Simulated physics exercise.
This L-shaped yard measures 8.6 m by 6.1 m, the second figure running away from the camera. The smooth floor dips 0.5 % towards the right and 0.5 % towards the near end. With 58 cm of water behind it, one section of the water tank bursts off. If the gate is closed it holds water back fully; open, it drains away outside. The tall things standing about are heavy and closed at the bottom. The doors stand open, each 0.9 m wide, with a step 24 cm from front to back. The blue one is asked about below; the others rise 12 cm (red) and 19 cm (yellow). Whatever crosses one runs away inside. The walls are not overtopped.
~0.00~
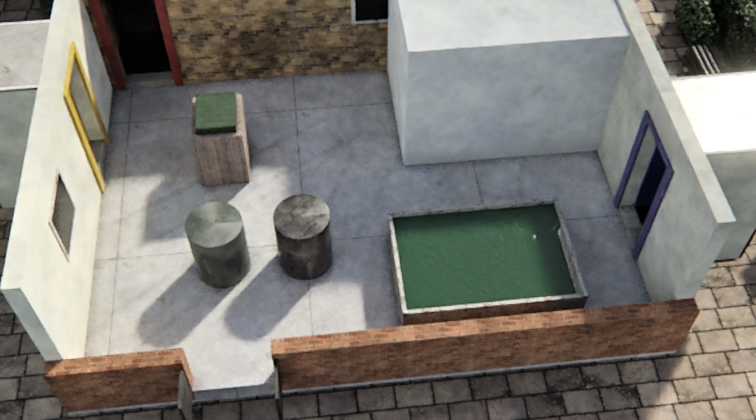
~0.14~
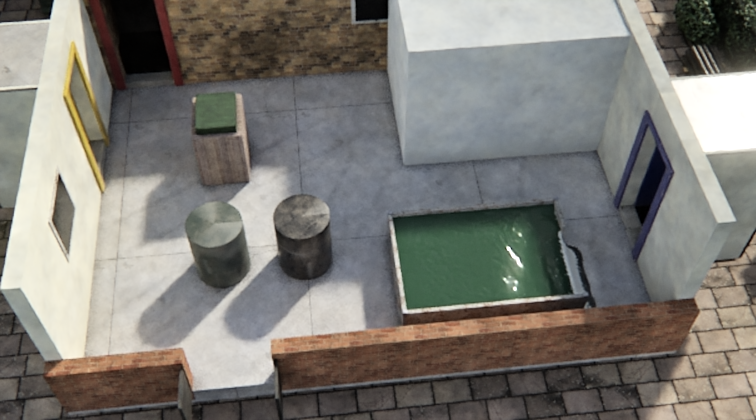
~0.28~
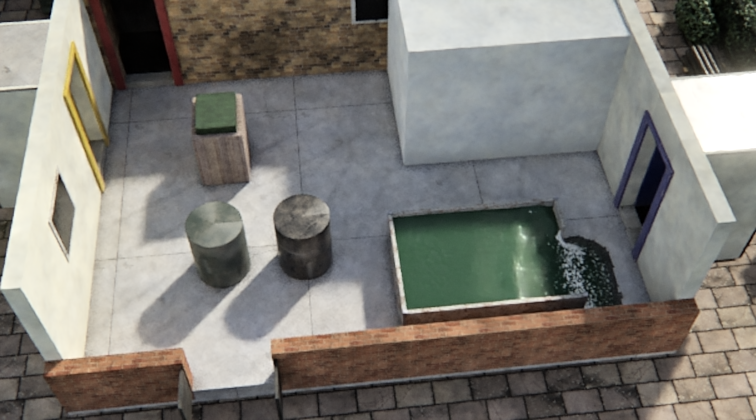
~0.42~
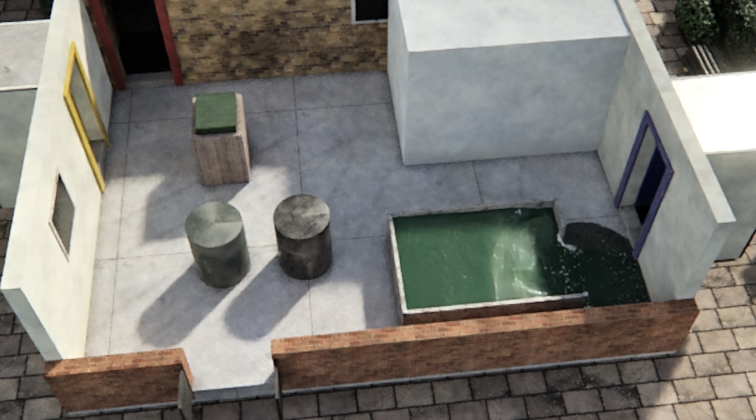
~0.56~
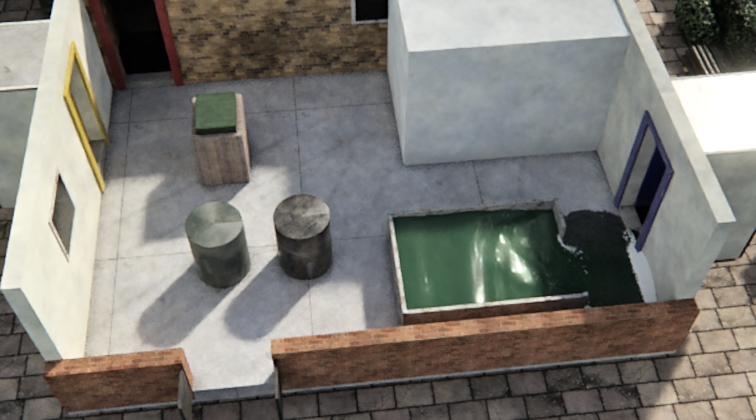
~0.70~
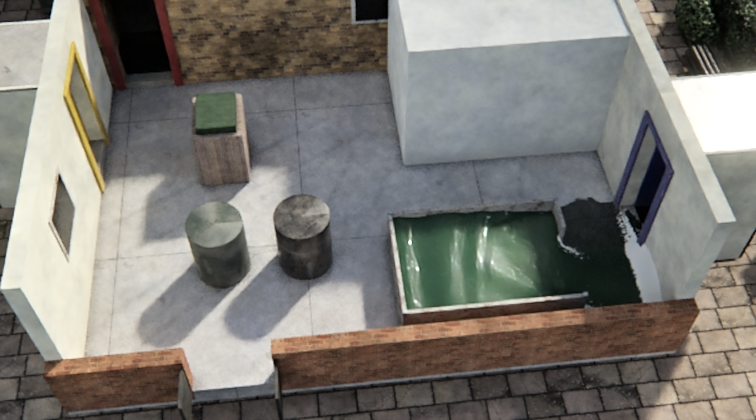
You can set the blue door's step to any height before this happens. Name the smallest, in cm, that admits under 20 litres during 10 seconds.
Close to 27 cm is just enough.
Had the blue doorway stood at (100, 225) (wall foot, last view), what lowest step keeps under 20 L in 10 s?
About 10.5 cm.
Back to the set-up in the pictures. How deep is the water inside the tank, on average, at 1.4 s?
Some 41 cm.
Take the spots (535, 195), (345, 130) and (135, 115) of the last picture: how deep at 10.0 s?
Roughly 8, 1 and 2 cm, in turn.
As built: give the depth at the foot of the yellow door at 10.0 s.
Roughly 5.0 cm deep.
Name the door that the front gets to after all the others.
It is the red one.
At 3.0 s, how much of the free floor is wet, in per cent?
Near 20 per cent is wet.
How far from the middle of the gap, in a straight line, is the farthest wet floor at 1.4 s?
Some 2.8 m out.
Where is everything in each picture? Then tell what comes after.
The first frame shows still water, 58 cm deep, in the water tank at (484, 256); the blue door at (641, 192) is dry.
In the second frame, the front is at a hidden place, 0.3 m from the gap at (567, 275); 0.3 m2 of floor is wet, 58 cm left at the back.
In the third frame, water pours out at (567, 277) and has run 0.8 m, to (607, 264); about 10 cm deep outside, 58 cm at the back.
In the fourth frame, the front is at (650, 299), 1.2 m from the gap at (567, 278); 2.1 m2 of floor is wet, 58 cm left at the back.
In the fifth frame, the front is at (638, 235), 1.4 m from the gap at (567, 277); 2.5 m2 of floor is wet, 58 cm left at the back.
In the sixth frame, the gap is at (567, 277), the front 1.5 m out at (617, 205); the back of the water tank holds 57 cm; water is at the blue door at (641, 192).
After 1.4 s water covers 10 % of the floor, deepest (52 cm) near (643, 300); 22 cm at the blue door, 26 litres in over its 11 cm step.
After 3.0 s water covers 20 % of the floor, deepest (38 cm) near (654, 331); 22 cm at the blue door, 138 litres in over its 11 cm step.
After 10.0 s water covers 90 % of the floor, deepest (14 cm) near (607, 335); 11 cm at the blue door, 232 litres in over its 11 cm step.
At the blue door as built, the water arrived by 0.6 s and peaked near 25 cm at 2.2 s.
With a step of 23 cm, 43 litres would have come in within the 10 s; with 31.5 cm, 6 litres. So under 20 litres takes about 27 cm.
